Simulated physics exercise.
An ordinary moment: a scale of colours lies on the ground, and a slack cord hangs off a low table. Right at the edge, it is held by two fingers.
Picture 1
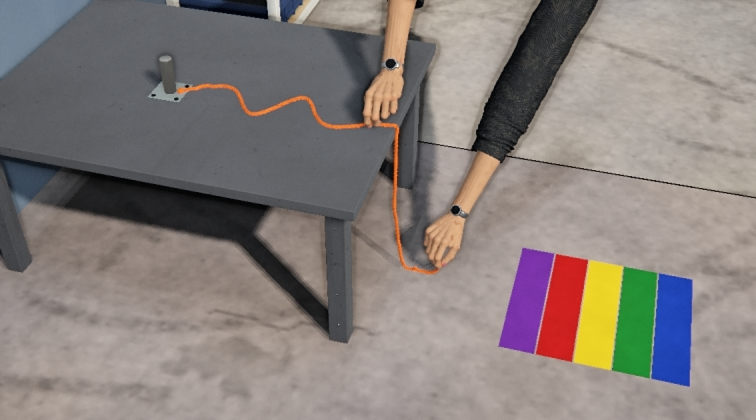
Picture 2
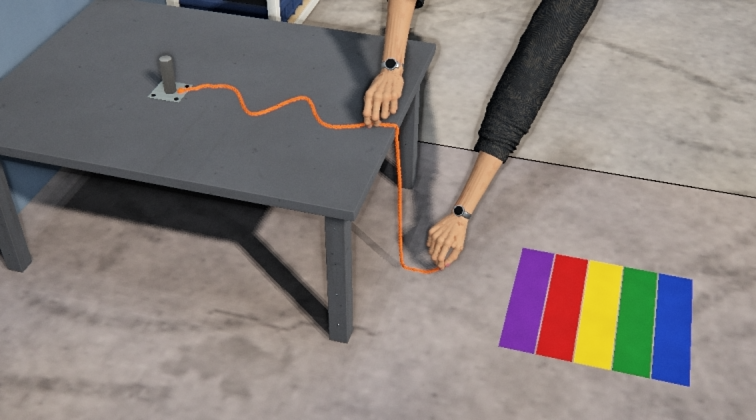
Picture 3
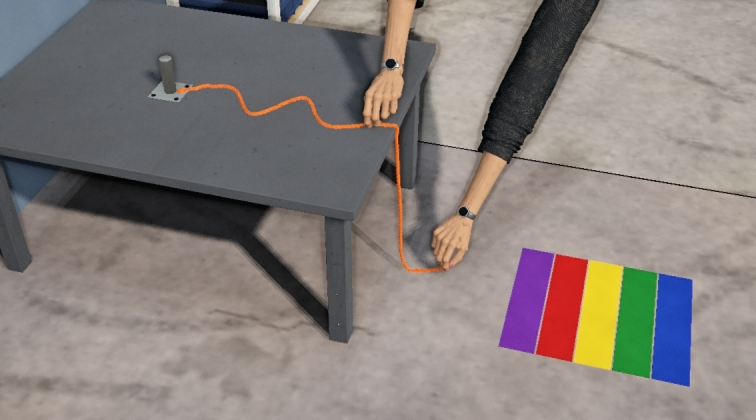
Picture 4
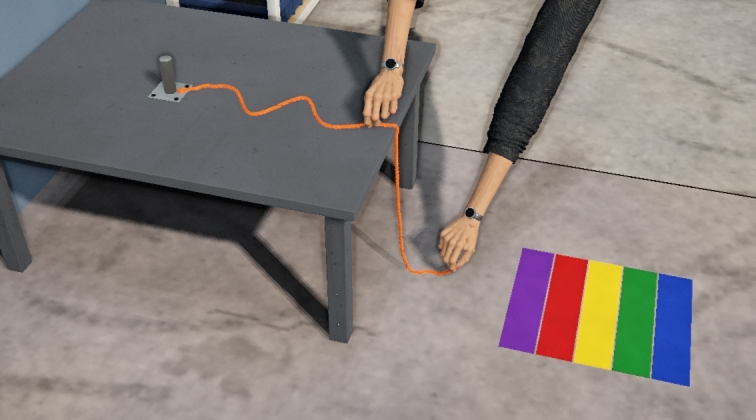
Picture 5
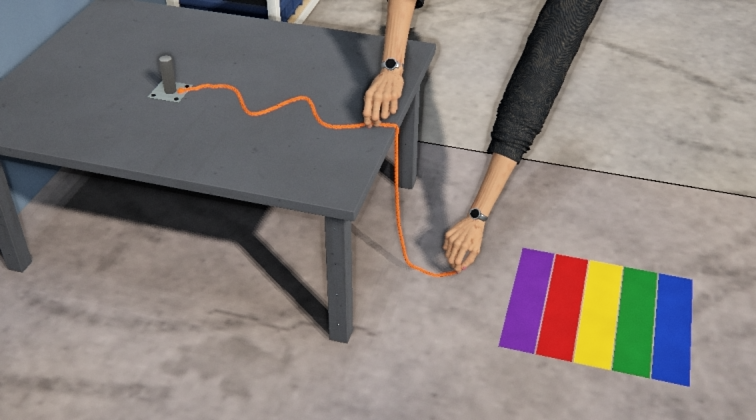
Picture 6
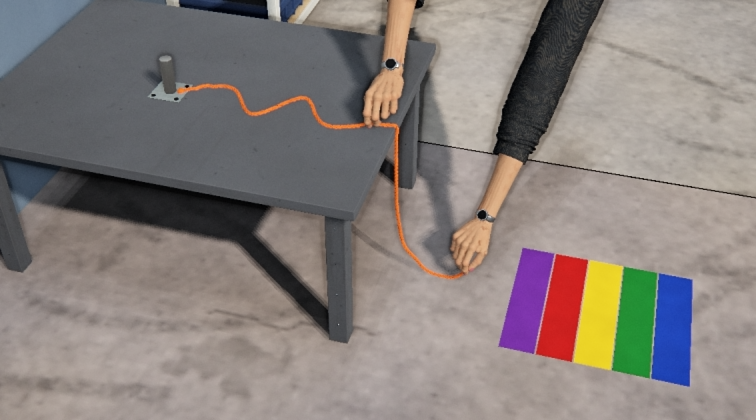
The video shows an orange cord running from a post across a gray table, one hand holding it at the edge, while another hand slowly draws its lower end slightly right along the floor beside a strip of five colours.
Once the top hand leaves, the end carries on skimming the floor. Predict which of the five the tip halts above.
I expect it over the green strip.
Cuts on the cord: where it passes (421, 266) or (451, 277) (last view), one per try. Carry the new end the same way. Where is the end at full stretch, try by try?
Roughly (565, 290), then roughly (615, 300).
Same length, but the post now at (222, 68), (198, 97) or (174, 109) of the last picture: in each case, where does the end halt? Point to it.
Approximate pixels in order: (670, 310), (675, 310), (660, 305).
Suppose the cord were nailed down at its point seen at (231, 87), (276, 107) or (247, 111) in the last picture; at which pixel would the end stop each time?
Roughly (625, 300), (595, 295) and (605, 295), in that order.
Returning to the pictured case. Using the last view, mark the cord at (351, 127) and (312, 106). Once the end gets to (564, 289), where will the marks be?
Around (401, 151) and around (359, 122).
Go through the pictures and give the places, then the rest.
In the first picture, end (441, 265); purple (521, 330); red (557, 338); yellow (595, 346); green (633, 354); blue (672, 362).
In the second picture, end (444, 265); cord through (218, 86) (262, 113) (315, 114) (389, 126) (400, 191) (401, 255).
In the third picture, end (448, 266).
In the fourth picture, end (455, 268); cord through (218, 86) (262, 113) (315, 114) (389, 126) (398, 191) (403, 255).
In the fifth picture, end (460, 269).
In the sixth picture, end (468, 270); cord through (218, 86) (262, 113) (315, 114) (389, 126) (396, 191) (411, 254).
Early on, end near (564, 289); over red.
Midway, end near (611, 298); over yellow.
At the end of the slack, end near (638, 303); over green. It gets as far as the green strip.
